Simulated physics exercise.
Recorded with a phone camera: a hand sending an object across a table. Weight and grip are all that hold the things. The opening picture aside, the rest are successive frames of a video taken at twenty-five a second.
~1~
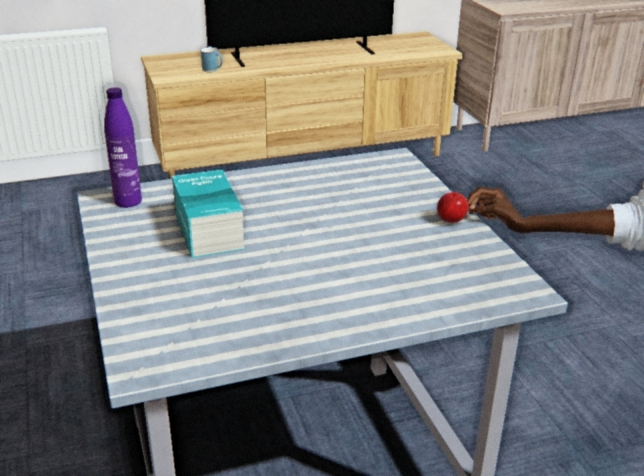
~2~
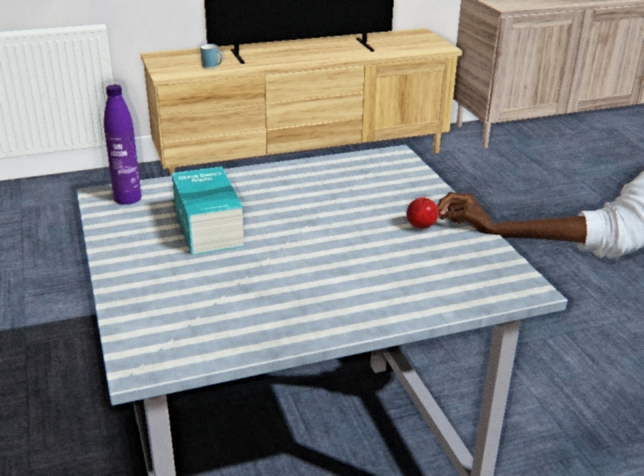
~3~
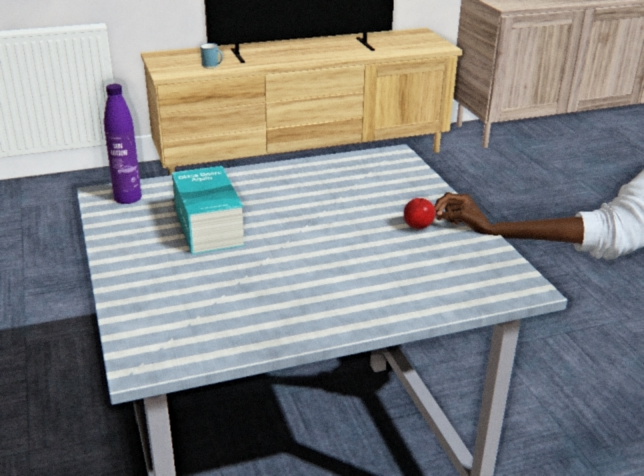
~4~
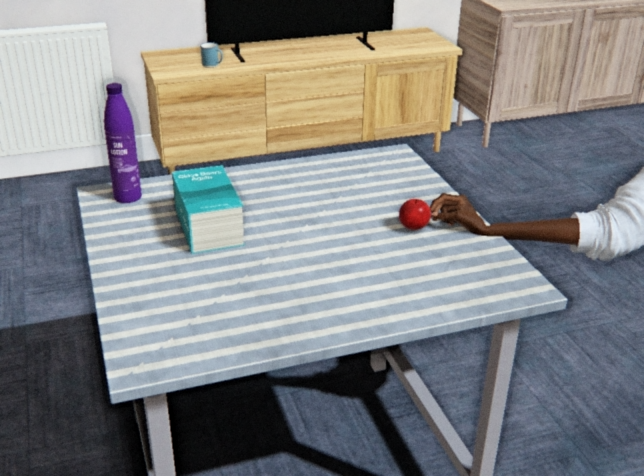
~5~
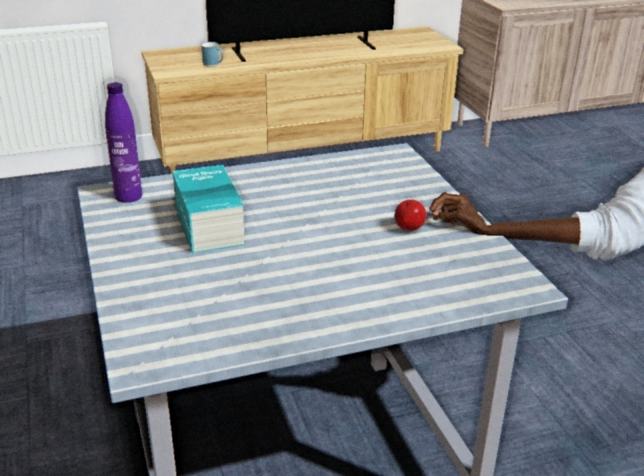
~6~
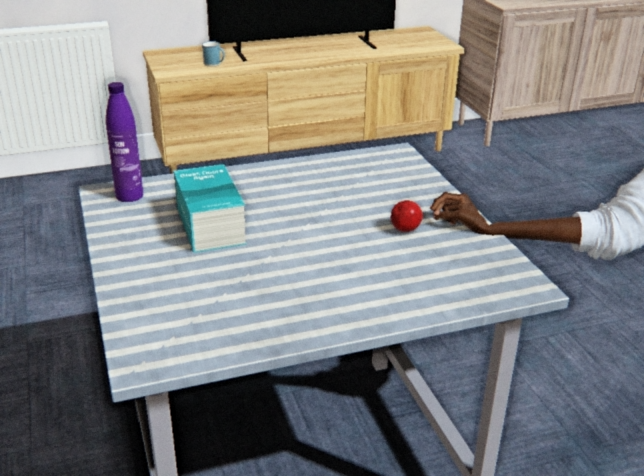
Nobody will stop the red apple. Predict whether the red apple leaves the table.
It never leaves the table.
Then, 0.10 s after the last picture, red apple rolled about its own width near (395, 220).
Then, 0.30 s after the last picture, red apple rolled about its own width near (374, 225).
Then, 0.50 s after the last picture, red apple rolled well along near (357, 230).
Then, 0.80 s after the last picture, red apple rolled well along near (341, 235).
At rest, moved from the start, red apple. Seen from the same camera at the end, red apple near (336, 236).
